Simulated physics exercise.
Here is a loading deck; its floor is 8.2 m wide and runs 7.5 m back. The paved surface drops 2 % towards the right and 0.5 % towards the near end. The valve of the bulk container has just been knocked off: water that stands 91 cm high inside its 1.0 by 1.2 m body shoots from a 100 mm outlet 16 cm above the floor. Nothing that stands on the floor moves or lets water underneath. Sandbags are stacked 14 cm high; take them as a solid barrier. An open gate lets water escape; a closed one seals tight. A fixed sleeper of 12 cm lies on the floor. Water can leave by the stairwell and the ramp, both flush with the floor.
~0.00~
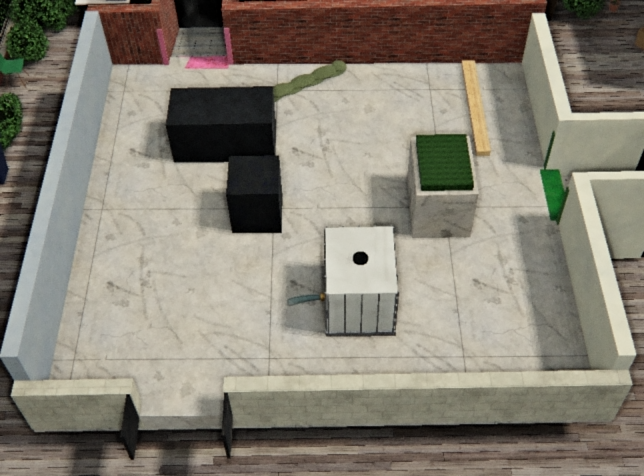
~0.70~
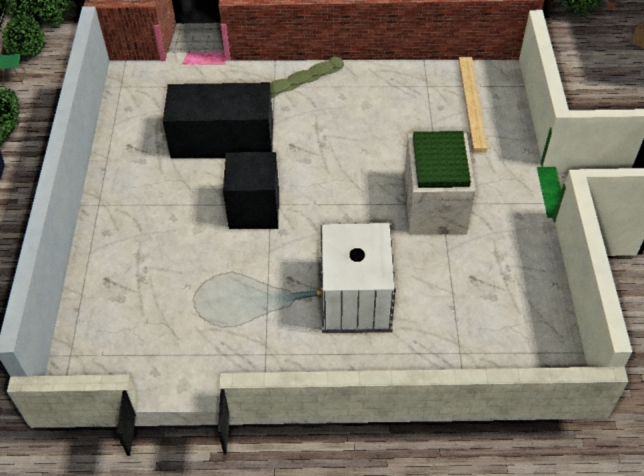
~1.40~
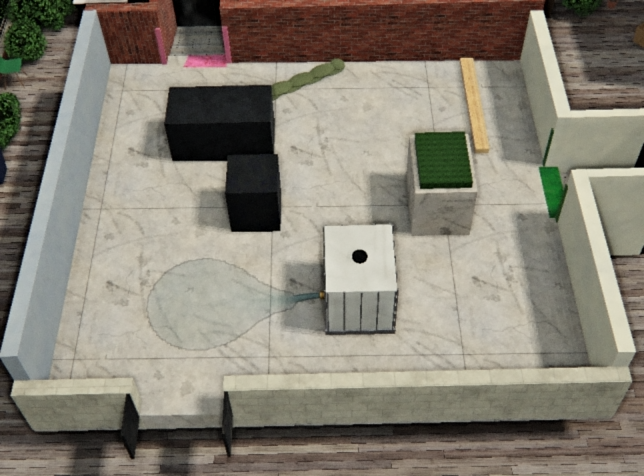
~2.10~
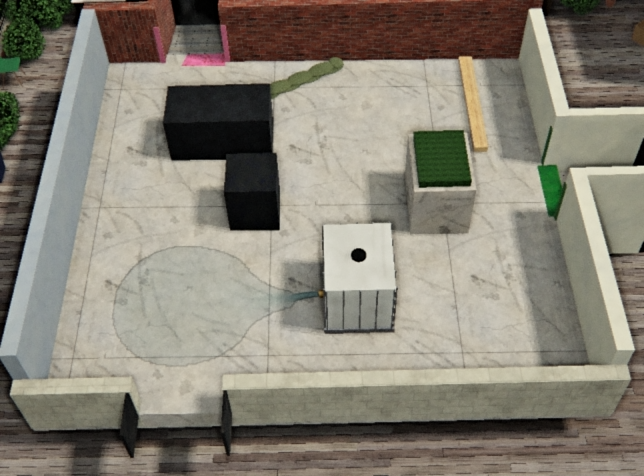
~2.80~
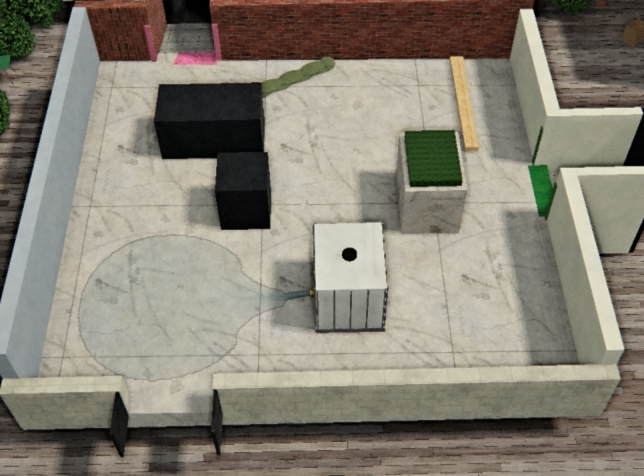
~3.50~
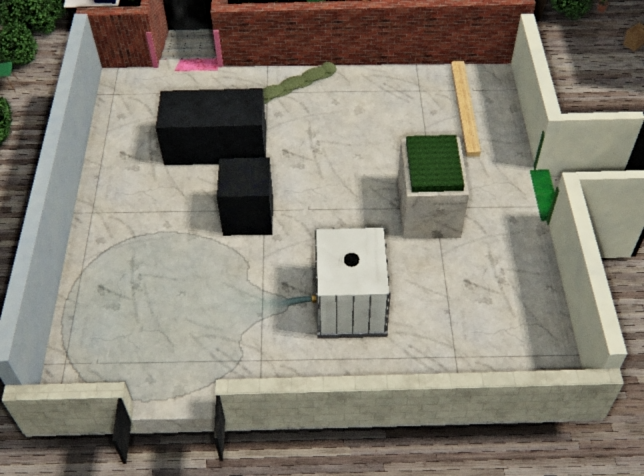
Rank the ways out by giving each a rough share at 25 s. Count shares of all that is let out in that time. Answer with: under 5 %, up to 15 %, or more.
Shares: The gate takes more than 15 %; the stair shaft (marked green) takes not even 5 %; the basement ramp (marked pink) takes under 5 %.
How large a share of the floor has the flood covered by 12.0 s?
Near 30 per cent is wet.
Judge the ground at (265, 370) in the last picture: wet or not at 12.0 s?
It is flooded.
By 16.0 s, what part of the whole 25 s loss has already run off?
Some 40 per cent by then.
After 5.0 s water covers 15 % of the floor and is deepest (4 cm) near (269, 301); gone so far, the gate 0 %, the stair shaft (marked green) 0 %, the basement ramp (marked pink) 0 %.
After 8.0 s water covers 20 % of the floor and is deepest (4 cm) near (269, 301); gone so far, the gate 1 %, the stair shaft (marked green) 0 %, the basement ramp (marked pink) 0 %.
After 12.0 s water covers 30 % of the floor and is deepest (5 cm) near (281, 301); gone so far, the gate 5 %, the stair shaft (marked green) 0 %, the basement ramp (marked pink) 0 %.
After 16.0 s water covers 35 % of the floor and is deepest (5 cm) near (281, 301); gone so far, the gate 11 %, the stair shaft (marked green) 0 %, the basement ramp (marked pink) 0 %.
After 25.0 s water covers 50 % of the floor and is deepest (4 cm) near (281, 301); gone so far, the gate 25 %, the stair shaft (marked green) 0 %, the basement ramp (marked pink) 0 %.
